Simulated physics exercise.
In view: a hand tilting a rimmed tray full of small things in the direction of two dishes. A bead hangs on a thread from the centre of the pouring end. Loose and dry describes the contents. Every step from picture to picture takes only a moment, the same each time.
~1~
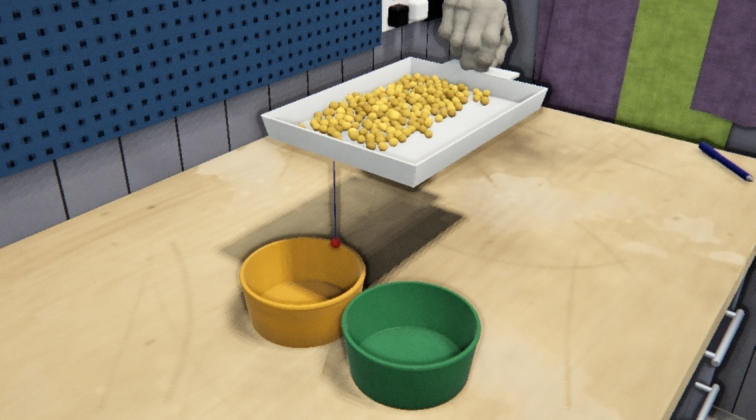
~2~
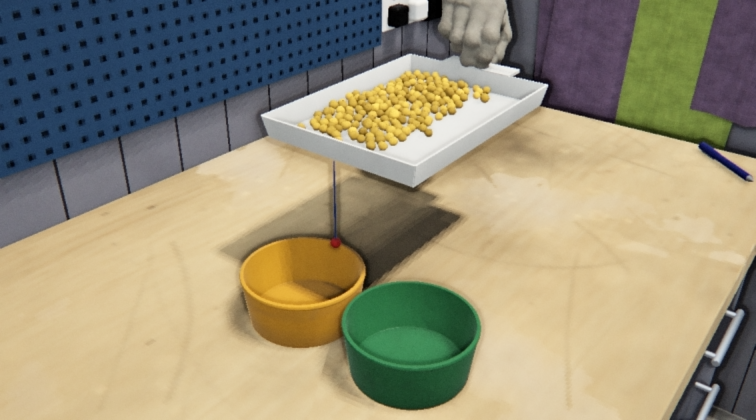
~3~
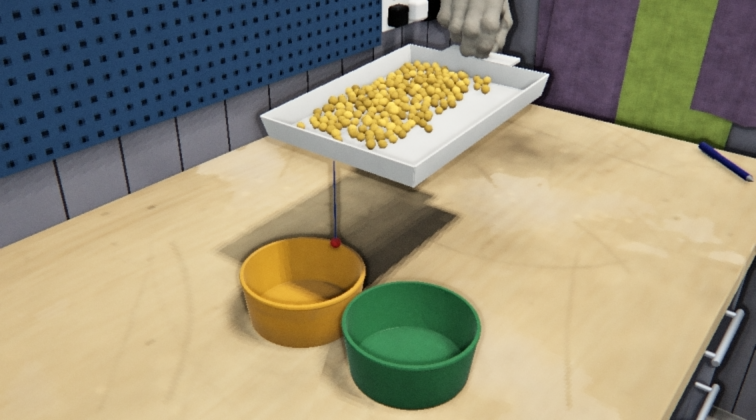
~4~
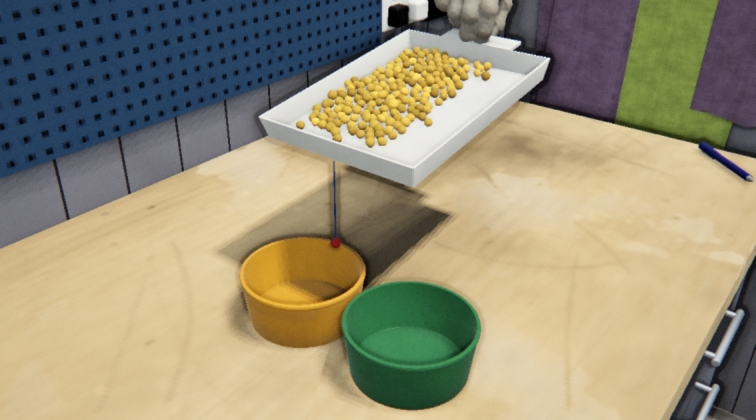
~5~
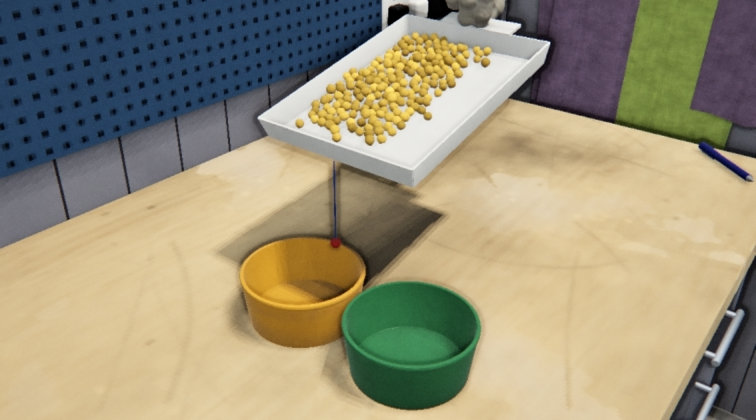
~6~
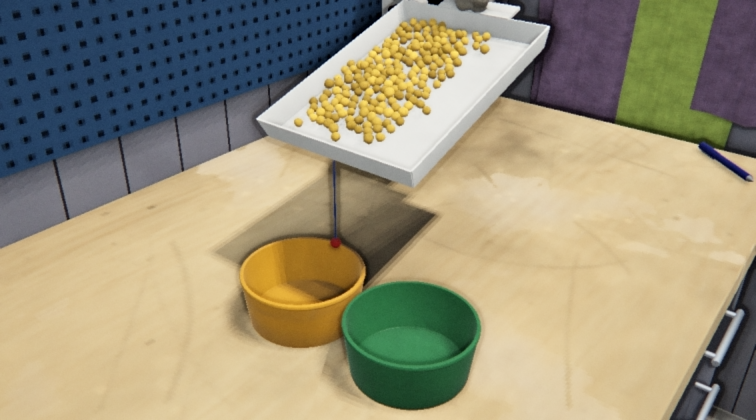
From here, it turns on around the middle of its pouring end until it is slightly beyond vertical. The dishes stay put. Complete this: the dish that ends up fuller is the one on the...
Left.
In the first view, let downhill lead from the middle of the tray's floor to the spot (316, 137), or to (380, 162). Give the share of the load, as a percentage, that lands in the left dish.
You'd see roughly 40 per cent the first time and 40 per cent the second.
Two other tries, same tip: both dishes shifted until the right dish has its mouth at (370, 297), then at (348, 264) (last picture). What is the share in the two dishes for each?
Well, you'd get about 70 per cent and then about 20 per cent.
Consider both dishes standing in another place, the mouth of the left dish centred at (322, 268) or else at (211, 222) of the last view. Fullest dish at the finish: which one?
The leftmost dish, then the rightmost dish.
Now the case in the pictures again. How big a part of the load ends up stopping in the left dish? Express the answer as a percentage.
Somewhere around 50 percent, I'd say.
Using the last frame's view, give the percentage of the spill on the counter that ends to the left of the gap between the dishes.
100 per cent or thereabouts.
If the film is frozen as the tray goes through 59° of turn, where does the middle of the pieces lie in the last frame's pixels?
The load is centred around (343, 101).
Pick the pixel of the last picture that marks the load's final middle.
I'd put the middle somewhere around (283, 320).
Soon after the last picture, tray tipped steeply; all on the tray.
A little later, tray tipped right over; nearly all on the tray; a stray few outside both; a stray few in the air.
Later still, tray tipped past a quarter turn; a small part in the right dish; about half in the left dish; about a third outside both.
At rest, tray tipped past a quarter turn; a small part in the right dish; about half in the left dish; about a third outside both.
